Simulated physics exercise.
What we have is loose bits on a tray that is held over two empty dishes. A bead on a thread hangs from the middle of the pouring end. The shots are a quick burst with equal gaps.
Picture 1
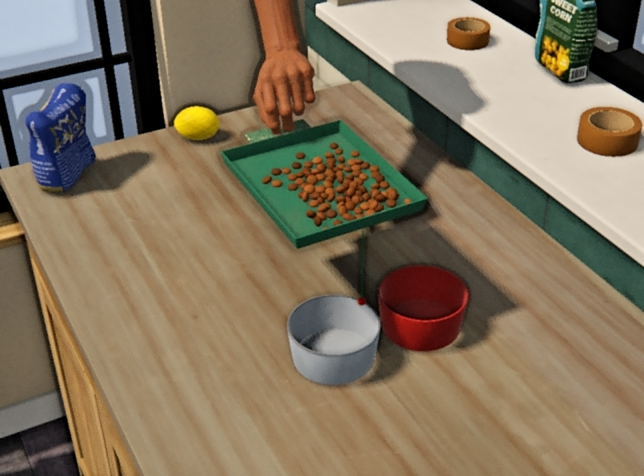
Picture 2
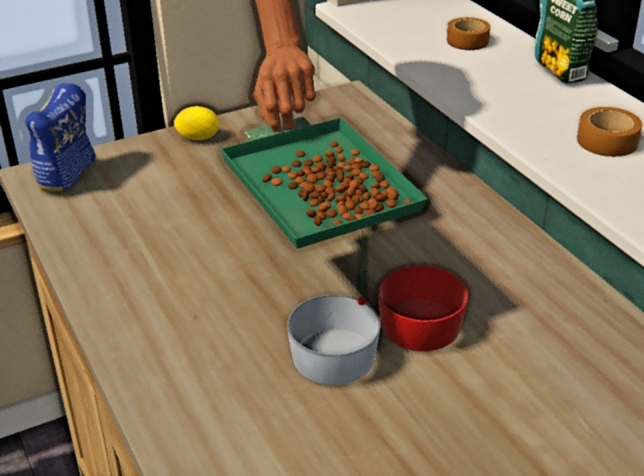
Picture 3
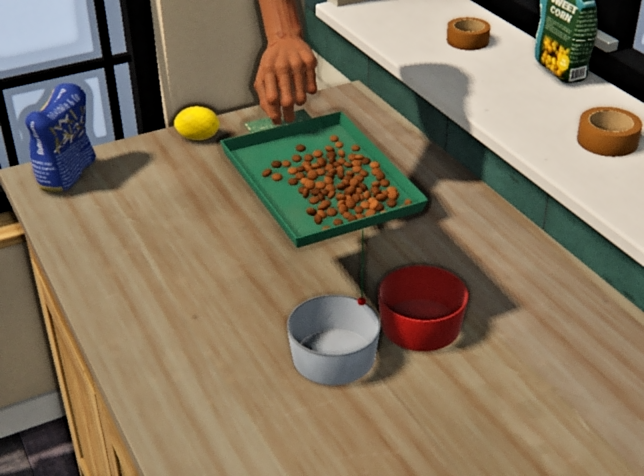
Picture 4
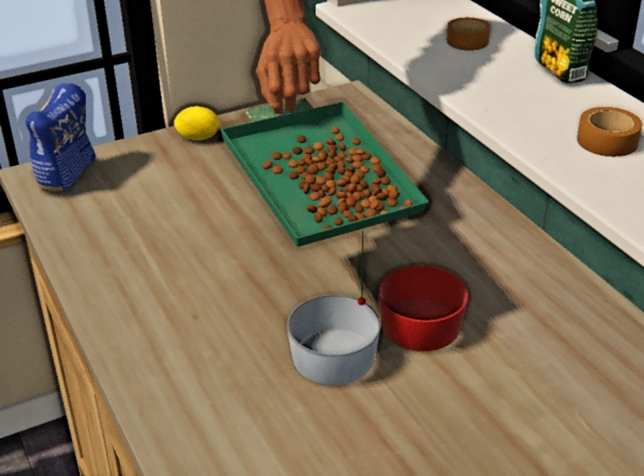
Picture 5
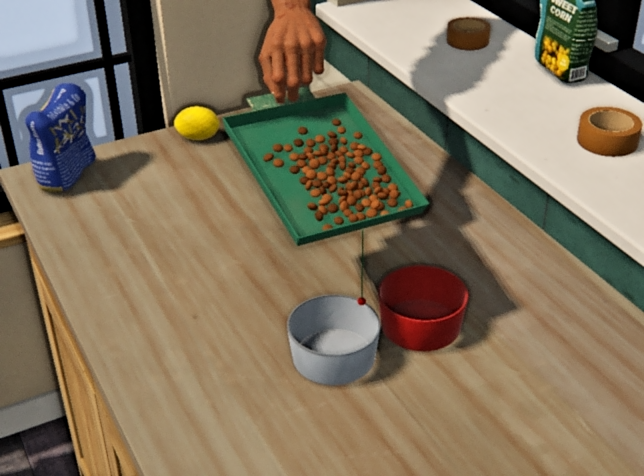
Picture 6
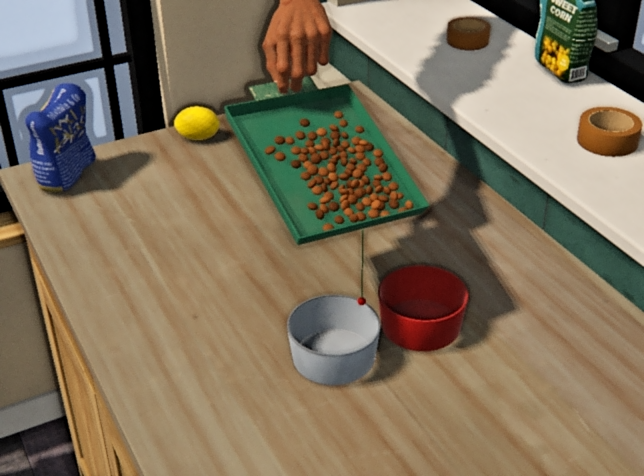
The clip opens on a hand at the far end of a green tray of brown kibble, held level above a white bowl and a red bowl on a wooden counter. The hand then gradually raises the far end, slanting the tray toward the bowls, while the kibble shifts little and both bowls stay empty.
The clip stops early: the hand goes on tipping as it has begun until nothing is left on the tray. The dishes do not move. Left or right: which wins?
Fuller: The right dish.
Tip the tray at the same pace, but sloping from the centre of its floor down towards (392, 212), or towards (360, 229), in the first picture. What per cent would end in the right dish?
About 80 and 10 per cent.
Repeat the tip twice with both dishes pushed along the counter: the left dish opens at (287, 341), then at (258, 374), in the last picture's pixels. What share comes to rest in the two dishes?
The first gives 50 %, the second 20 %.
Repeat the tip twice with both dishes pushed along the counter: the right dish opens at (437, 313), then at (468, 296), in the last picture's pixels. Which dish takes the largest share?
In turn: The right dish; the left one.
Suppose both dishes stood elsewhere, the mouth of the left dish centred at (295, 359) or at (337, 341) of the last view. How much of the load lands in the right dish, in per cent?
In turn 70 and 70 in a hundred.
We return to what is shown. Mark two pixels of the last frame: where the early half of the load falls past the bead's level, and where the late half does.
Early half (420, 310), late half (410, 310).
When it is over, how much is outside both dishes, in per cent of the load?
It comes to 50 per cent or so.
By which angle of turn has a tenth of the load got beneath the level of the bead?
Roughly 90°.
Just after the last frame, tray tipped steeply; every one on the tray.
A moment on, tray tipped past a quarter turn; roughly a quarter on the tray; just a few in the left dish; roughly a quarter in the right dish; roughly a quarter outside both; roughly a quarter in the air.
Further on, tray tipped past a quarter turn; about a tenth in the left dish; roughly half in the right dish; roughly half outside both.
When it is over, tray tipped past a quarter turn; about a tenth in the left dish; roughly half in the right dish; roughly half outside both.
